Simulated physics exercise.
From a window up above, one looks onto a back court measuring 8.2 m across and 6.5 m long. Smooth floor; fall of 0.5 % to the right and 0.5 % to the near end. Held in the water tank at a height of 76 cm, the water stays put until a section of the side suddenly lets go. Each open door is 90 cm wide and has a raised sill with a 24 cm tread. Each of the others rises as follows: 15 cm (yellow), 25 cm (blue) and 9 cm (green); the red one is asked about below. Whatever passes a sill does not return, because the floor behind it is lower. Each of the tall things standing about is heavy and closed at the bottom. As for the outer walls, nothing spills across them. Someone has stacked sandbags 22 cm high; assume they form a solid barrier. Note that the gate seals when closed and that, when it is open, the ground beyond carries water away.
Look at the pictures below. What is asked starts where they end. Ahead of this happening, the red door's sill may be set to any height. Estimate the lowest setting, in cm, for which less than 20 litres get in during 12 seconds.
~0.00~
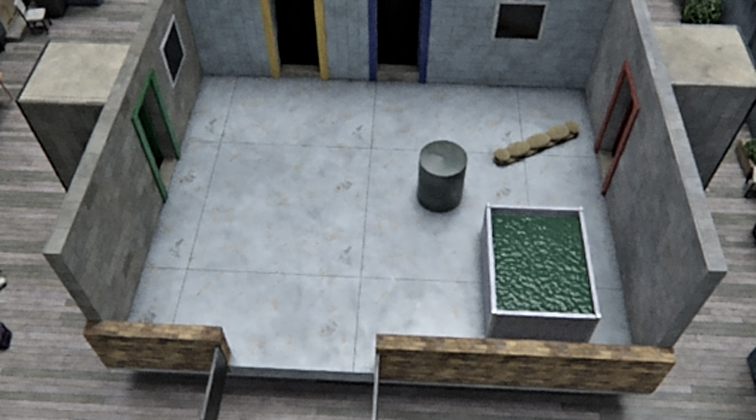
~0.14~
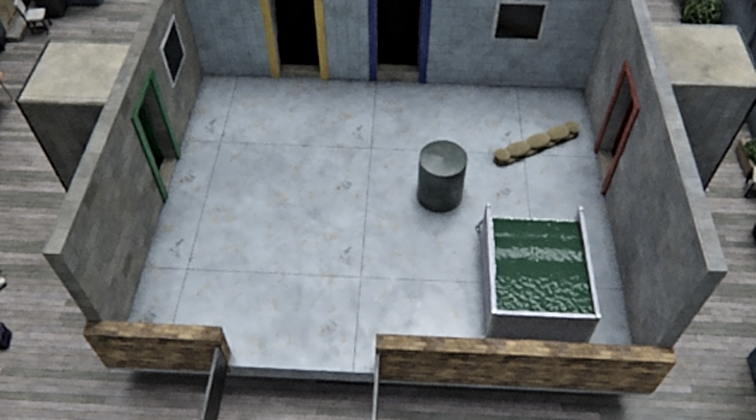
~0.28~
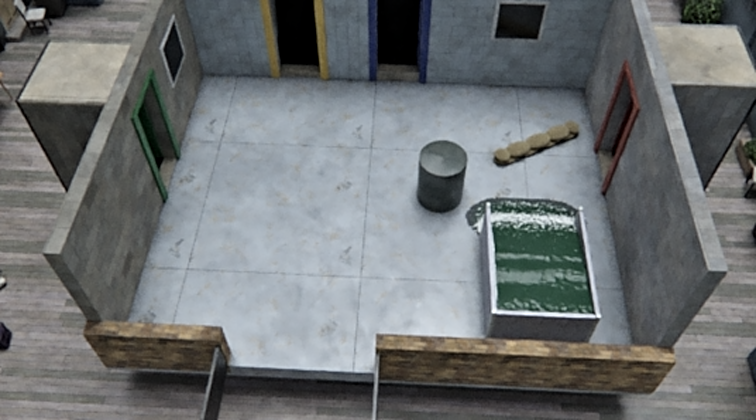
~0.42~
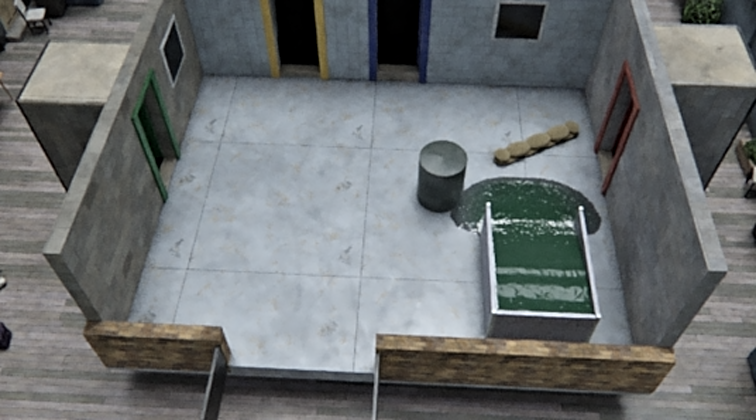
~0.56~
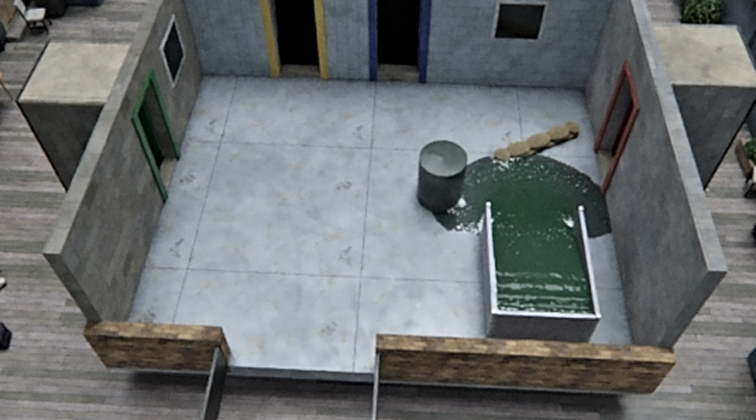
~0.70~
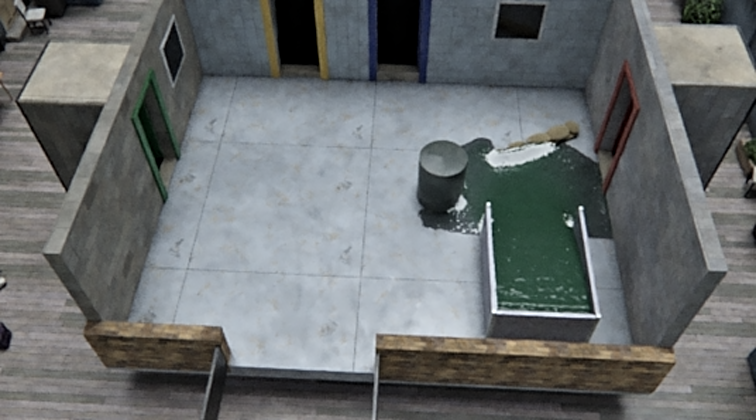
Around 25 cm.
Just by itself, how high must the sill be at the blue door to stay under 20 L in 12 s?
Blue would need about 11.5 cm on its own.
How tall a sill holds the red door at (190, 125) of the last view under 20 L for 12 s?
Something near 7.0 cm.
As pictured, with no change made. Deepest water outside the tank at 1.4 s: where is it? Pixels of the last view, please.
Around pixel (591, 144).
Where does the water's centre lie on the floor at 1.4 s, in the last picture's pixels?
(528, 227).
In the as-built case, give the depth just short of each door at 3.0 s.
Door by door in centimetres - yellow 5, red 25, blue 15, green 0.
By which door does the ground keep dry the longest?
It's the green door.
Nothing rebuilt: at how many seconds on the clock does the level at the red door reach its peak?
Roughly at 2.4 s.
After 1.4 s water covers 20 % of the floor, deepest (48 cm) near (591, 144); 17 cm at the red door, 0 litres in over its 13 cm sill.
After 3.0 s water covers 35 % of the floor, deepest (28 cm) near (592, 150); 25 cm at the red door, 88 litres in over its 13 cm sill.
After 12.0 s water covers 95 % of the floor, deepest (8 cm) near (166, 348); 4 cm at the red door, 132 litres in over its 13 cm sill.
At the red door as built, the water arrived by 0.7 s and peaked near 29 cm at 2.4 s.
With a sill of 20.5 cm, 44 litres would have come in within the 12 s; with 28 cm, 12 litres. So under 20 litres takes about 25 cm.
